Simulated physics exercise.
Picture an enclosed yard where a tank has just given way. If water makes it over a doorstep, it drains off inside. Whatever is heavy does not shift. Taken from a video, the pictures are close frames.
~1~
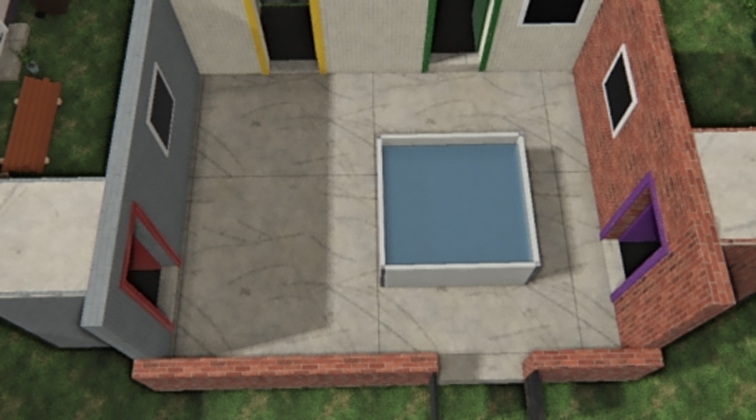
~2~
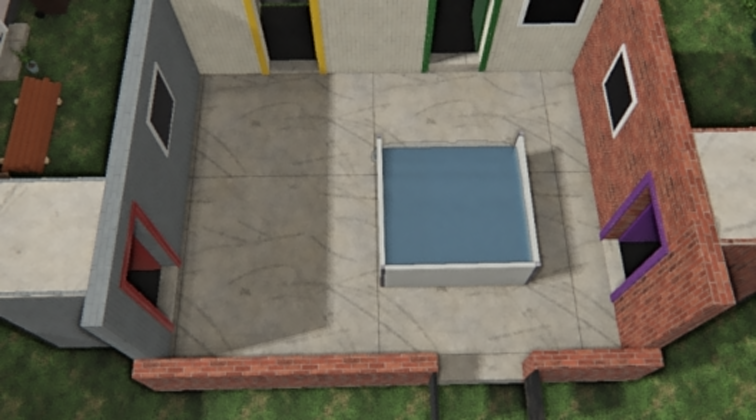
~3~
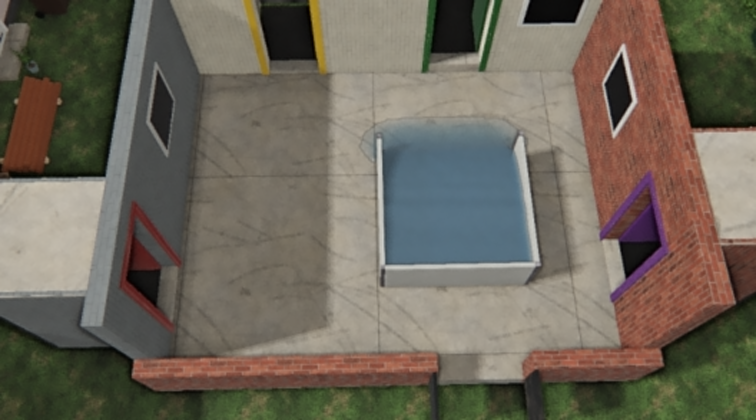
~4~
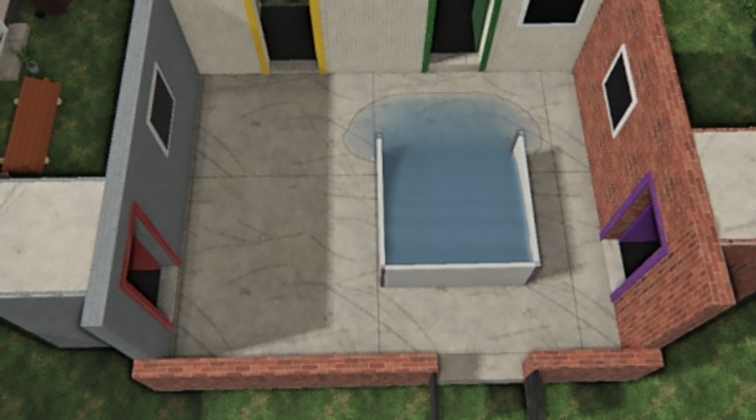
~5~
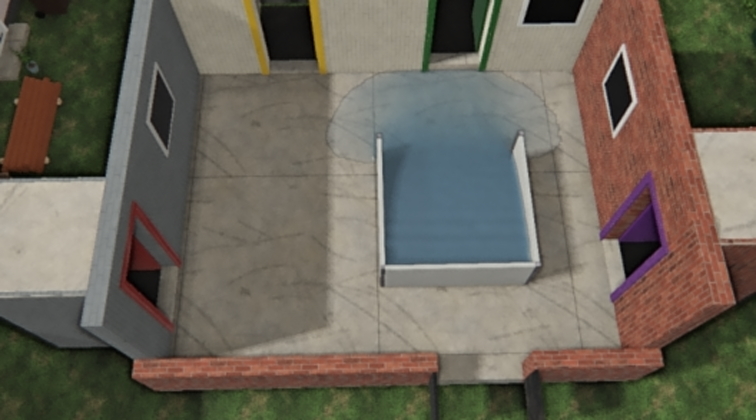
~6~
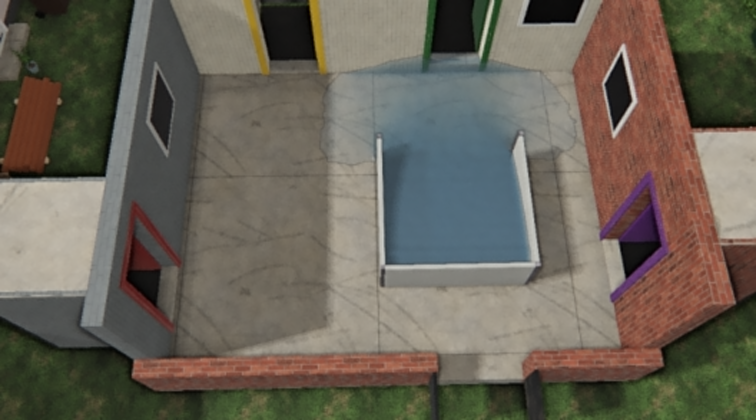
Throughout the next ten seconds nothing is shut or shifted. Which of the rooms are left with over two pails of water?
My prediction: The purple door passes two buckets of inflow. The yellow door passes two buckets of inflow. The red door stays within two buckets of inflow. The green door passes two buckets of inflow.
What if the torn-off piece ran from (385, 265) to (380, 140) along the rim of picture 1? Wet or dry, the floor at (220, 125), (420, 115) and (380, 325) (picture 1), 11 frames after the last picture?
Submerged, untouched, untouched.
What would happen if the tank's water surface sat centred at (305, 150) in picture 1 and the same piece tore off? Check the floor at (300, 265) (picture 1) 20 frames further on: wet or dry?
Unflooded.
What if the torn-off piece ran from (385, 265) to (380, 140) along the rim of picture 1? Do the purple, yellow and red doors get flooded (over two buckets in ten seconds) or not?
I'd say the purple one crosses the line, the yellow one crosses the line and the red one crosses the line.
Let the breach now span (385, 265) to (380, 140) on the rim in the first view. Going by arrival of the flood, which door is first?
Answer: The red door.
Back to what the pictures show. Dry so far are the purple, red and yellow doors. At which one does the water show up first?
The yellow one is the one.
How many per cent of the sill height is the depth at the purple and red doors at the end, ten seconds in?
In turn 300 and 110 per cent.
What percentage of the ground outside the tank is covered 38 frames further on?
90 %.
A moment on, water covers 25 % of the floor; the purple door not reached, the yellow door wet at the sill, nothing in, the red door not reached, the green door far over two buckets in.
Next, water covers 35 % of the floor; the purple door not reached, the yellow door under two buckets in, the red door not reached, the green door far over two buckets in.
Then, water covers 65 % of the floor; the purple door wet at the sill, nothing in, the yellow door over two buckets in, the red door wet at the sill, nothing in, the green door far over two buckets in.
Later, water covers 90 % of the floor; the purple door under two buckets in, the yellow door over two buckets in, the red door wet at the sill, nothing in, the green door far over two buckets in.
In the end, water covers 100 % of the floor; the purple door far over two buckets in, the yellow door over two buckets in, the red door under two buckets in, the green door far over two buckets in.
